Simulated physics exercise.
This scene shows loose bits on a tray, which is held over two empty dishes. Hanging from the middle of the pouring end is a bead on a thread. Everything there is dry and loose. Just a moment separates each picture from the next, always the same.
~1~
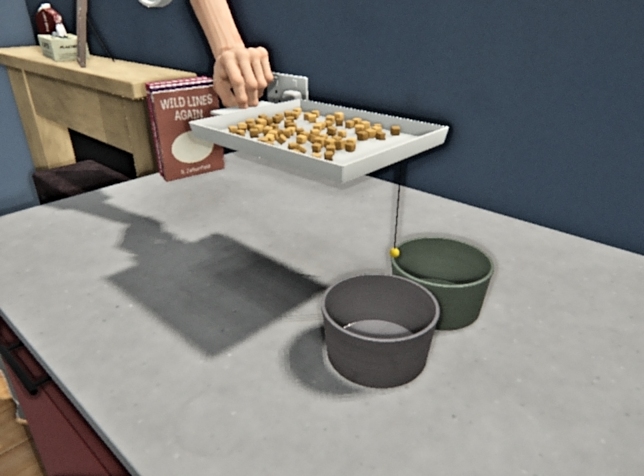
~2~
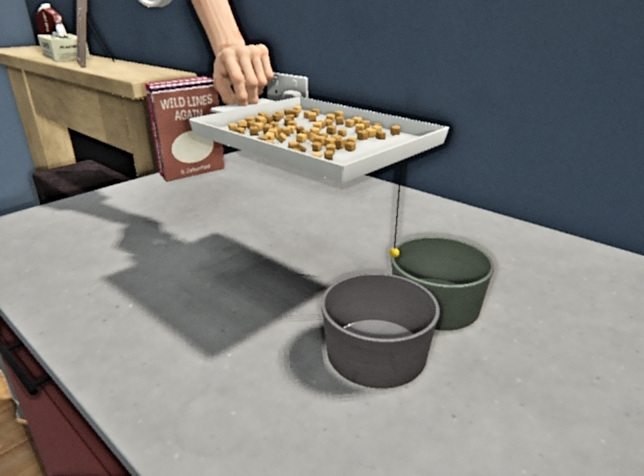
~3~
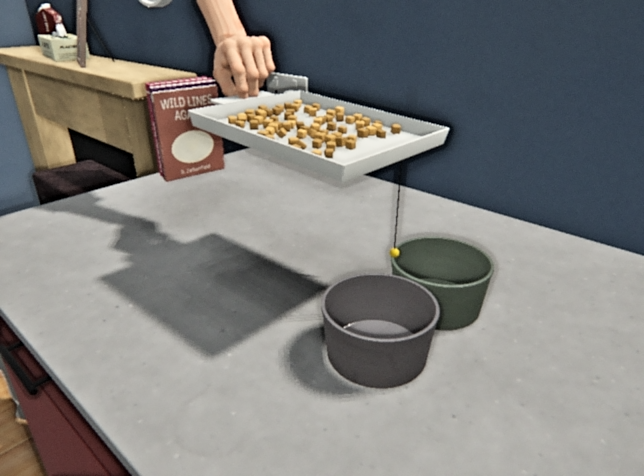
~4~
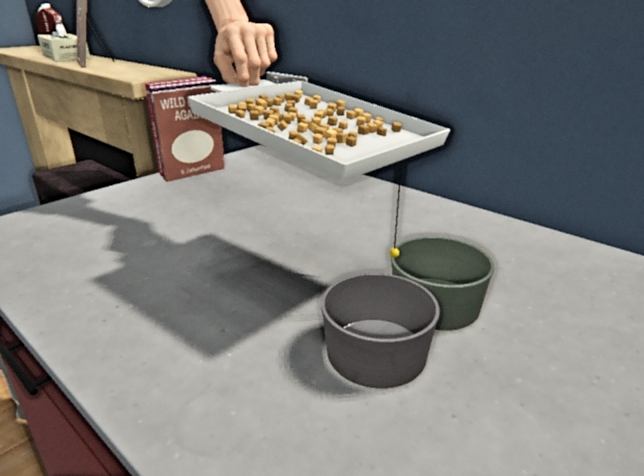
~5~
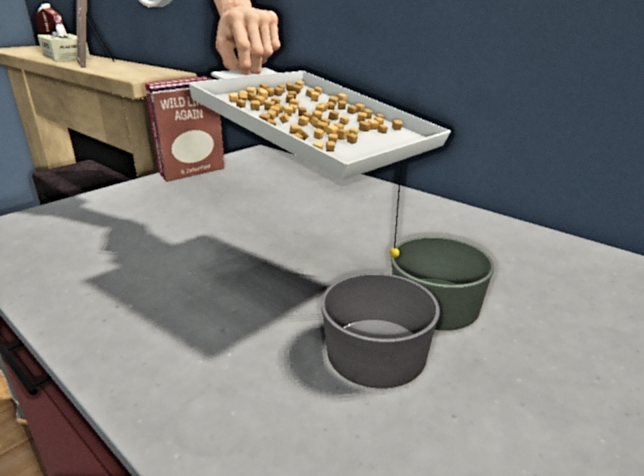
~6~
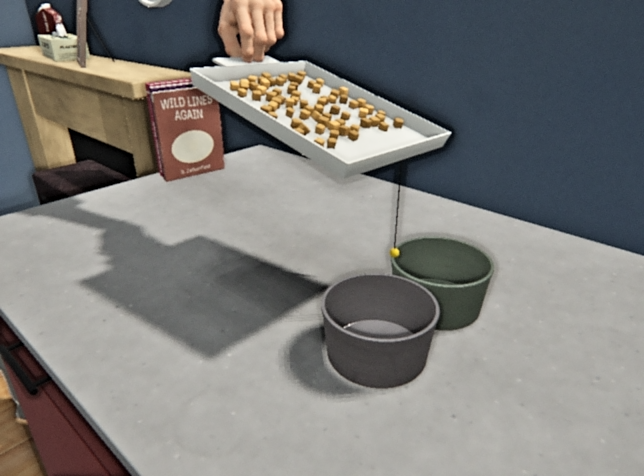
A hand at the top tilts a white tray of small golden-brown cubes above a pale grey worktop, seen from slightly above in a room with dark blue walls. A yellow bead hangs on a thread from the tray, near a dark grey dish and a green one behind it, with a red book at left. The hand slowly raises the tray's far side while the camera stays still.
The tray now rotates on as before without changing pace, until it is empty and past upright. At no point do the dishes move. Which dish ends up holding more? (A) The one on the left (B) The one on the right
Answer: B.
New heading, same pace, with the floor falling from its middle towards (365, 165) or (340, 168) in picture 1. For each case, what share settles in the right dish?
I'd put it at some 10 % and then some 0 %.
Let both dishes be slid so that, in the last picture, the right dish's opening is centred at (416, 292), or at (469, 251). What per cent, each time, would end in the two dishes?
Well, you'd get about 40 per cent and then about 90 per cent.
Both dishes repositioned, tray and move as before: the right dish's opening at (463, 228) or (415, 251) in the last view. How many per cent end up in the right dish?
20 %, then 30 %.
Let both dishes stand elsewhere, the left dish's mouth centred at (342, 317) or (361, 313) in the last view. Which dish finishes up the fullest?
In order of the tries: The dish on the right side, then the dish on the right side.
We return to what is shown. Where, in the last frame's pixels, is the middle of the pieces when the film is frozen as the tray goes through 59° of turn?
Check around (408, 129) in the last picture.
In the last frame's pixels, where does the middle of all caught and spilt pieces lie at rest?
Once nothing moves, the middle sits near (445, 308).
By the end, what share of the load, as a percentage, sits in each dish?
Left dish 10 per cent; right dish 60 per cent.
Just after the last frame, tray tipped steeply; almost all on the tray; just a few in the air.
A moment on, tray tipped right over; almost all on the tray; just a few in the right dish; just a few outside both; just a few in the air.
Further on, tray tipped past a quarter turn; about a tenth in the left dish; roughly two thirds in the right dish; roughly a quarter outside both.
When it is over, tray tipped past a quarter turn; about a tenth in the left dish; roughly two thirds in the right dish; roughly a quarter outside both.
